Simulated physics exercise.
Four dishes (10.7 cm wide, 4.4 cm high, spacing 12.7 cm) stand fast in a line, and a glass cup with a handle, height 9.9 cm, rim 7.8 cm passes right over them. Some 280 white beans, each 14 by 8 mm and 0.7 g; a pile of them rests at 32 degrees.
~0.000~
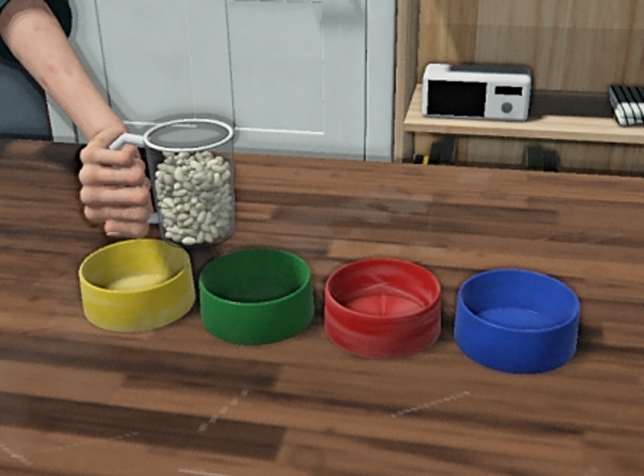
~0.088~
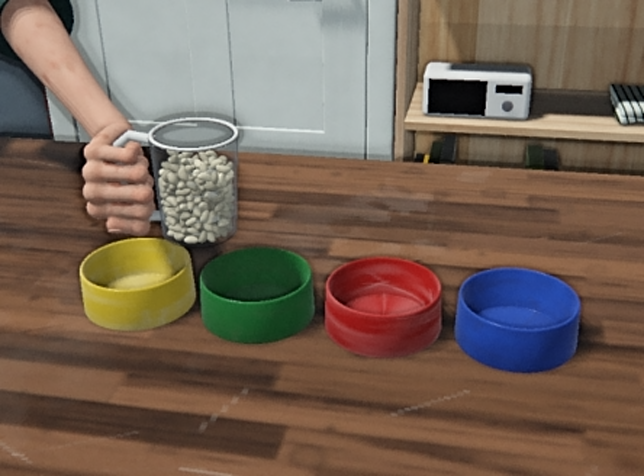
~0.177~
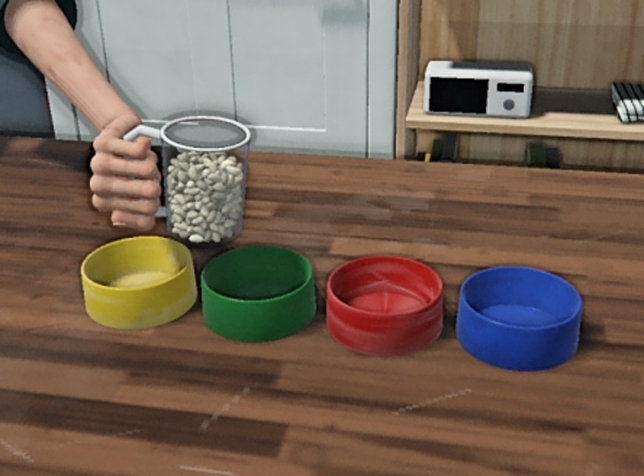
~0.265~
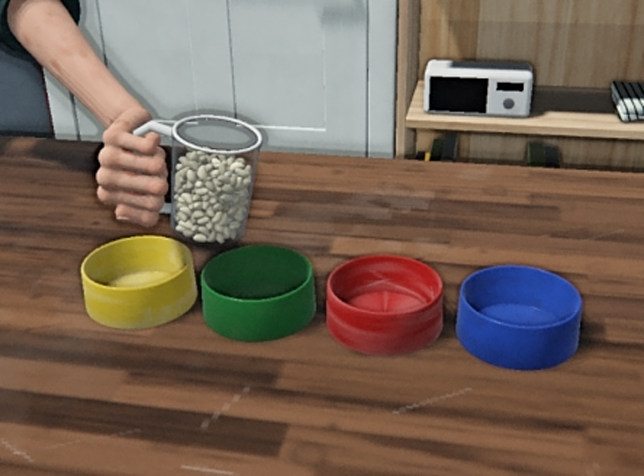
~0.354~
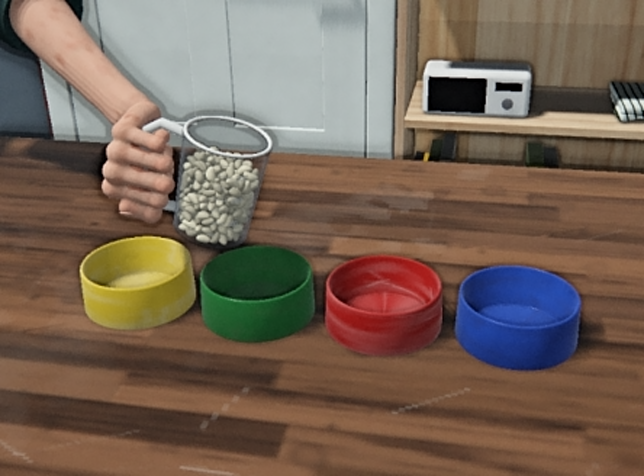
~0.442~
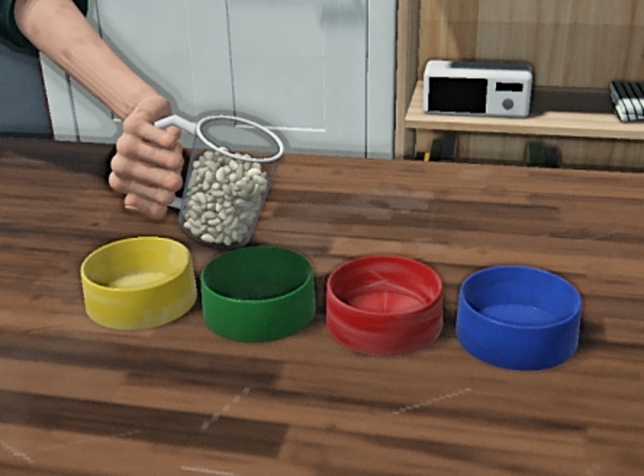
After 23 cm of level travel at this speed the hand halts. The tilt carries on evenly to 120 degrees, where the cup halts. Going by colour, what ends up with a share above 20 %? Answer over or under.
Red dish: Under; blue dish: Over; green dish: Under; yellow dish: Under; on the counter: Over.
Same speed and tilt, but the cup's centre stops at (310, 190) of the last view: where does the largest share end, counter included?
The winner: Red.
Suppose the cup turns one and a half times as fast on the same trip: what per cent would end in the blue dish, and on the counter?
Then: Blue 0; counter 10.
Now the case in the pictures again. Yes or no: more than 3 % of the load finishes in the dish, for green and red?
Green no, red yes.
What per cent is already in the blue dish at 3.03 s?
Near 55 per cent so far.
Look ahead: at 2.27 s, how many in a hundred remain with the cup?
Roughly 65 per cent.
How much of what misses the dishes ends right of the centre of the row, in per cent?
Some 100 per cent.
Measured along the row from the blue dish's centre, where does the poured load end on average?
Some 4 cm to the left.
After 1.54 s, tilt 74 degrees; cup holds 100 %.
Then, at 2.27 s, tilt 111 degrees; cup holds 65 %, red 10 %, blue 5 %.
After 3.03 s, tilt 120 degrees; cup holds 0 %, red 10 %, blue 55 %.
At rest (3.6 s), red 10 %, blue 55 %, green 0 %, yellow 0 %, counter 35 %.
